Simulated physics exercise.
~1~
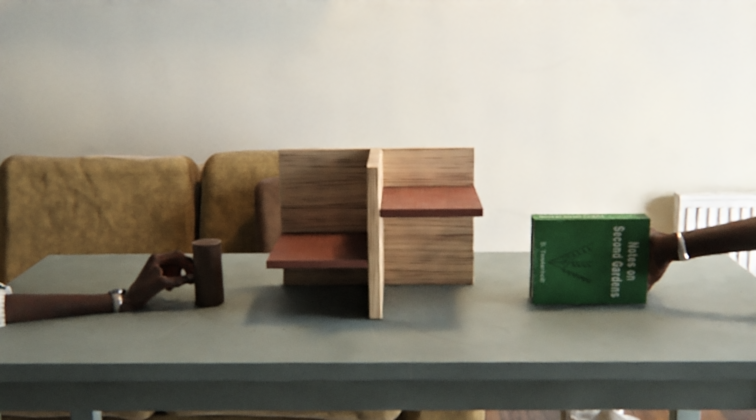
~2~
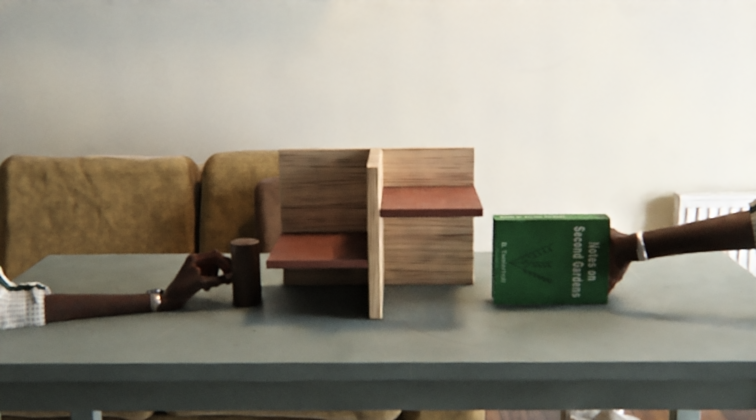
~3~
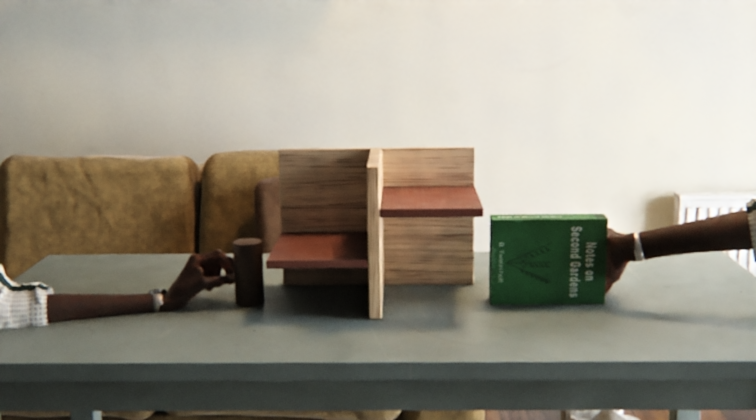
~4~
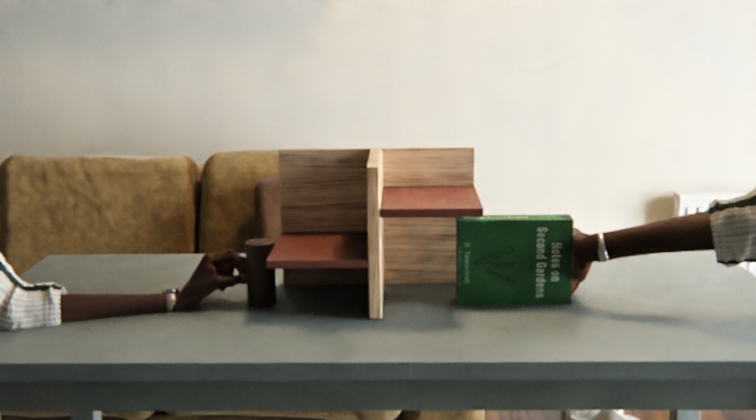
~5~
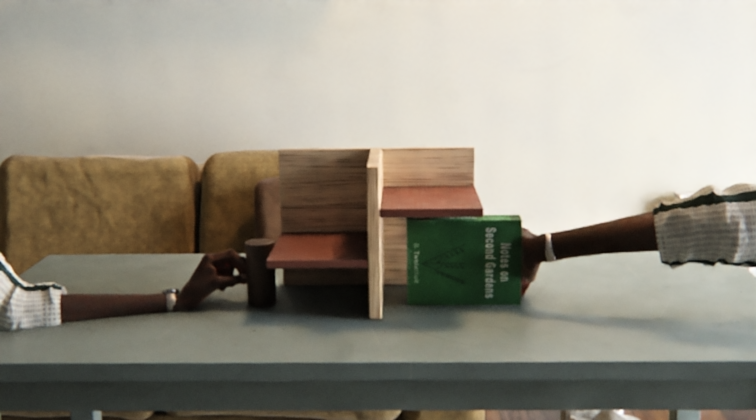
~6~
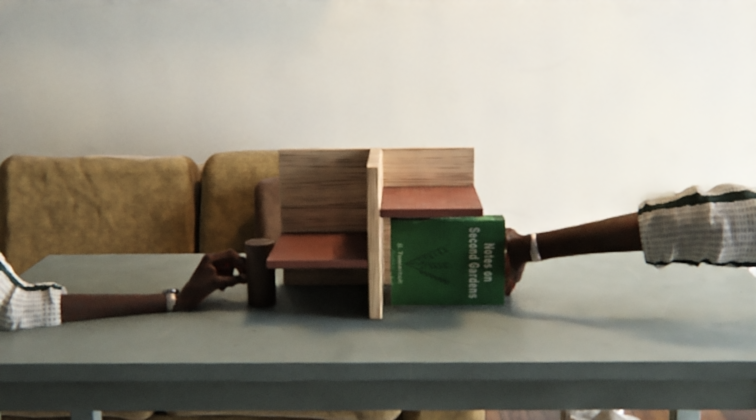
To begin with, a wooden shelf unit with two reddish ledges at different heights stands on a gray table, with a hand holding an upright brown candle on the left and another hand gripping a green book on its side on the right. Both hands slide their objects inward along the tabletop. The candle reaches the edge of the lower left ledge and stops there, too tall to pass beneath. The right hand keeps pushing the book left, and it slips under the higher ledge. At the end, the book sits beneath that ledge near the central divider, while the candle remains outside.
